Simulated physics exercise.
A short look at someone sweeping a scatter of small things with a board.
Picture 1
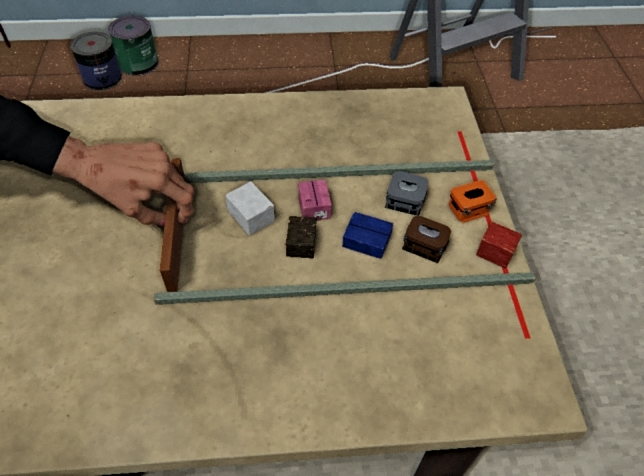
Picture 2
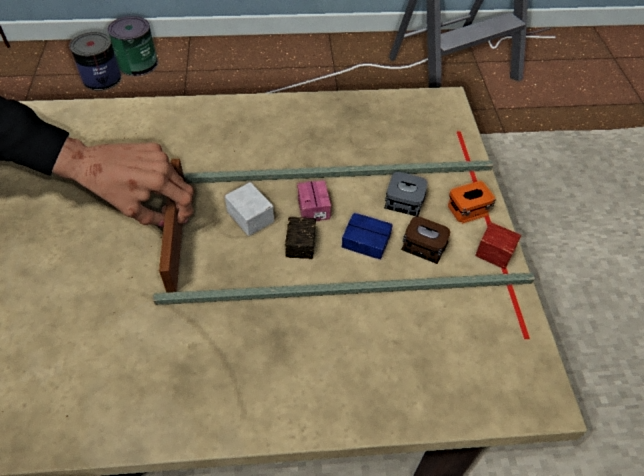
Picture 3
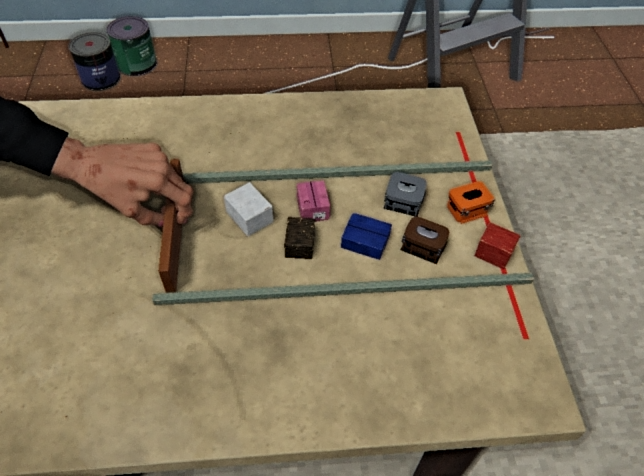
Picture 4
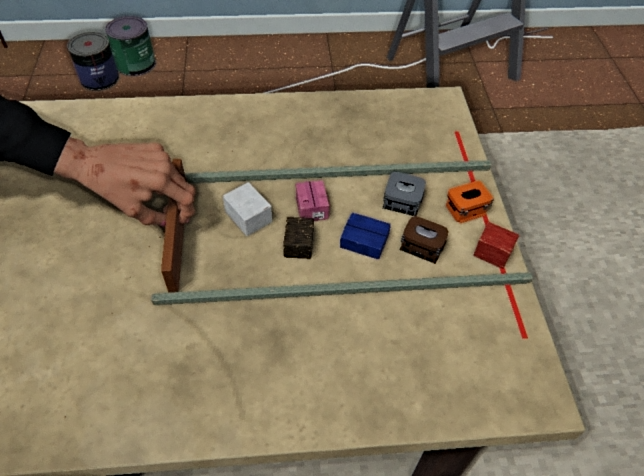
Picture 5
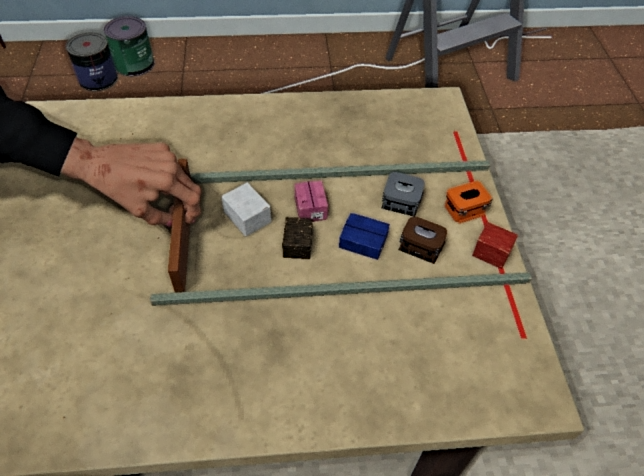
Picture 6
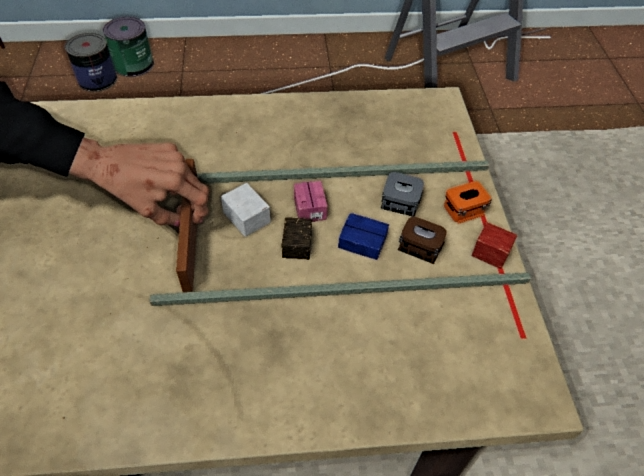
At first, a hand holds a brown board upright at the left end of two green rails on a table, with eight small boxes and cases lying still between them toward a red line. Then the hand slides the board slightly right, toward the white block, leaving a gap before it.
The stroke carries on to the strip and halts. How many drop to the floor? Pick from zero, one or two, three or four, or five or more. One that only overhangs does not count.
As it turns out, the number that fall off is five or more.
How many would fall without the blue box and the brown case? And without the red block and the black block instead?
Fallen: 4, and 4 in the other try.
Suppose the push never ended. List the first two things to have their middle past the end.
They are the red block, the orange case.
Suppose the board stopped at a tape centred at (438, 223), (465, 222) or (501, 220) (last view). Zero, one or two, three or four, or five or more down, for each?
In that order: Three to four; five or over; more than four.
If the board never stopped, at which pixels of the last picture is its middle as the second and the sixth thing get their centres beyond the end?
First at (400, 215), next at (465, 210).
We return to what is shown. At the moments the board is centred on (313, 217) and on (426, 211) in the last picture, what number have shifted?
At the one place 4, at the other 8.
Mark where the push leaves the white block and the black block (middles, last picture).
The white block at (498, 199), the black block at (505, 229).
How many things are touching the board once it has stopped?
In contact: 2.
Soon after, none off yet; red block at rest near (494, 245); orange case at rest near (466, 203); brown case at rest near (422, 239).
After that, none off yet; red block moving near (501, 246); orange case displaced a little near (479, 203); brown case displaced about its own width near (461, 241).
And then, two off so far; red block on its way down near (511, 389); orange case on its way down near (508, 296); brown case tilting a little near (533, 251).
In the end, the number that fall off is five or more; gone, pink box, blue box, grey case, brown case, orange case and red block.
